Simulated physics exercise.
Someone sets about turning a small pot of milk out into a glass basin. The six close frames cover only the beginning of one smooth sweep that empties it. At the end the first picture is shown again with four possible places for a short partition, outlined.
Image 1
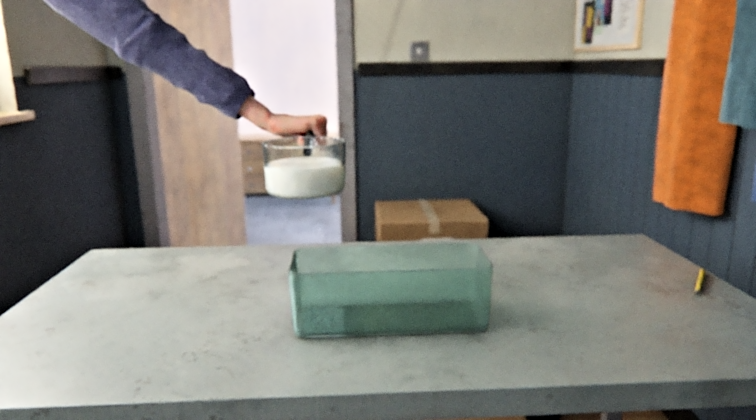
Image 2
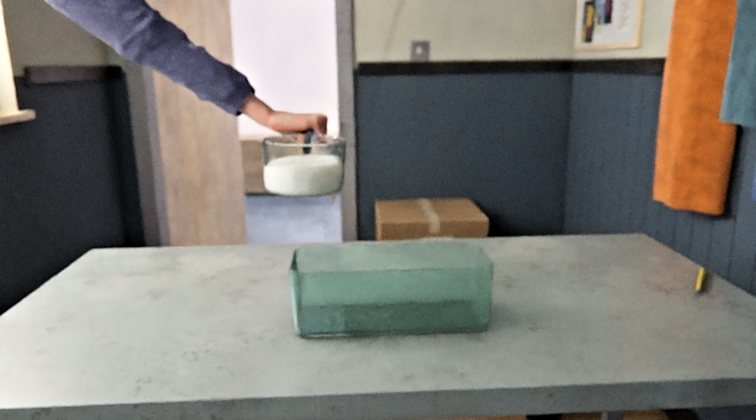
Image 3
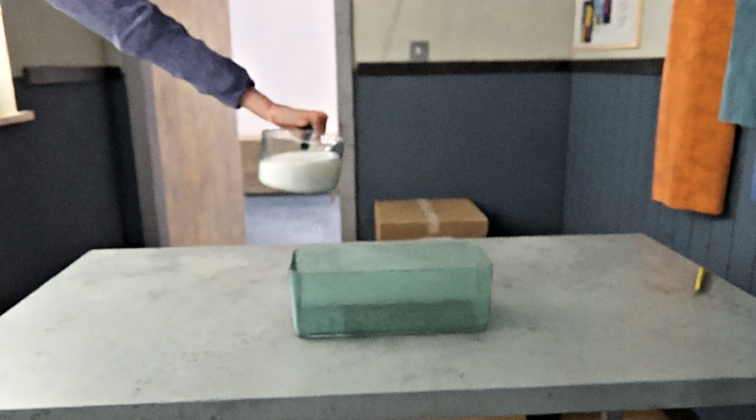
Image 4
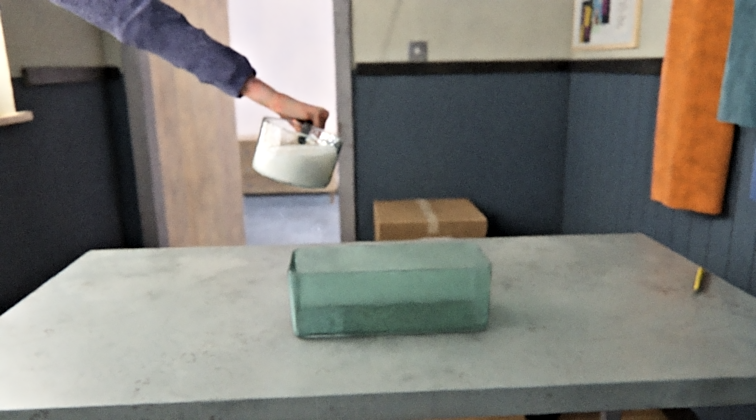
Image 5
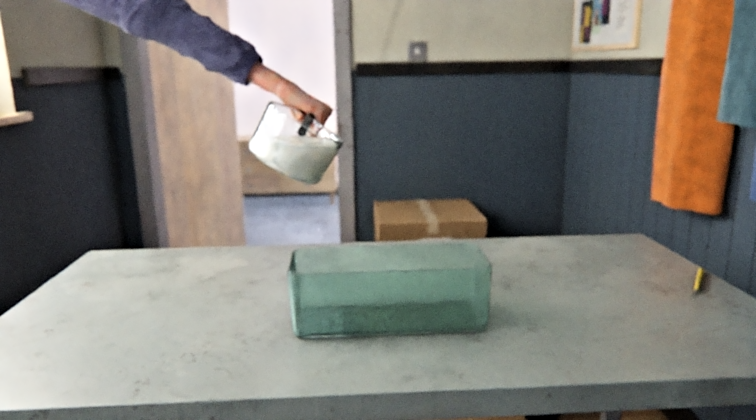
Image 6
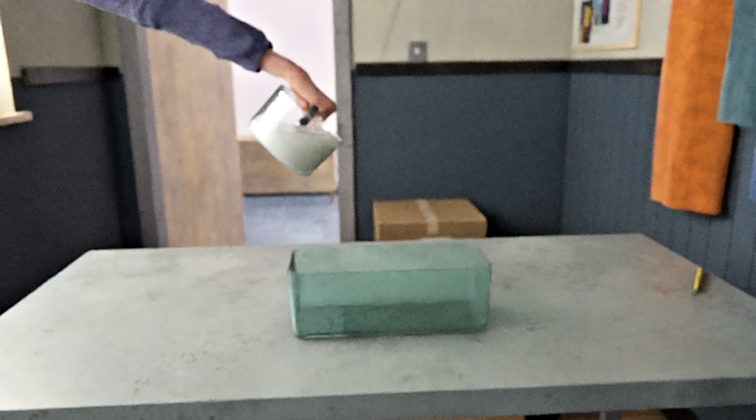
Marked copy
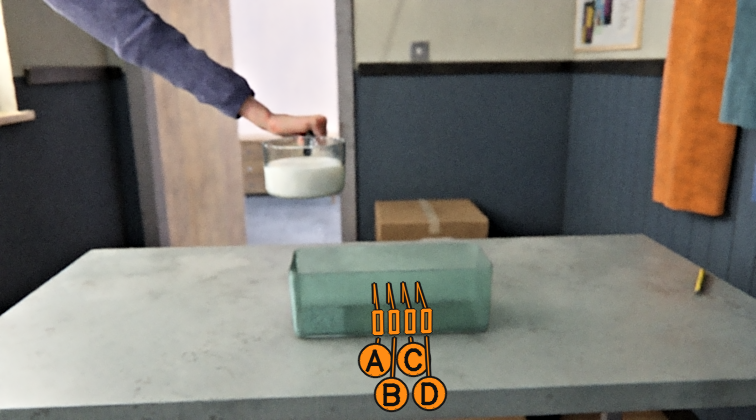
An arm in a blue-purple sleeve reaches in from the upper left of a room with dark panelled walls, seen from the front across a pale grey table. It holds a clear pot of milk above a green-tinted glass basin, with a cardboard box behind and an orange cloth hanging at right. The hand steadily tilts the pot rightward, no milk leaving it, while the camera stays still.
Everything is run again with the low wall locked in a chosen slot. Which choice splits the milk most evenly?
The best slot is D.
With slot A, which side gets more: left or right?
The right side.
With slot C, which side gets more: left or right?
The right side.
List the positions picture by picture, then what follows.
The first frame shows upright, lip at (343, 141); basin from (294, 335) to (488, 328); nothing has left yet.
The second frame shows tipped about 2°, lip at (344, 140); nothing has left yet.
The third frame shows tipped about 8°, lip at (343, 140); nothing has left yet.
The fourth frame shows tipped about 18°, lip at (342, 140); nothing has left yet.
The fifth frame shows tipped about 31°, lip at (342, 141); nothing has left yet.
The sixth frame shows tipped about 45°, lip at (341, 141); nothing has left yet.
In orange, A at (378, 338); B at (394, 338); C at (410, 337); D at (426, 336).
With A, about 11 % ends left of the wall and 83 % right of it; 7 % is lost outside.
With B, about 15 % ends left of the wall and 78 % right of it; 7 % is lost outside.
With C, about 23 % ends left of the wall and 69 % right of it; 8 % is lost outside.
With D, about 46 % ends left of the wall and 46 % right of it; 9 % is lost outside.
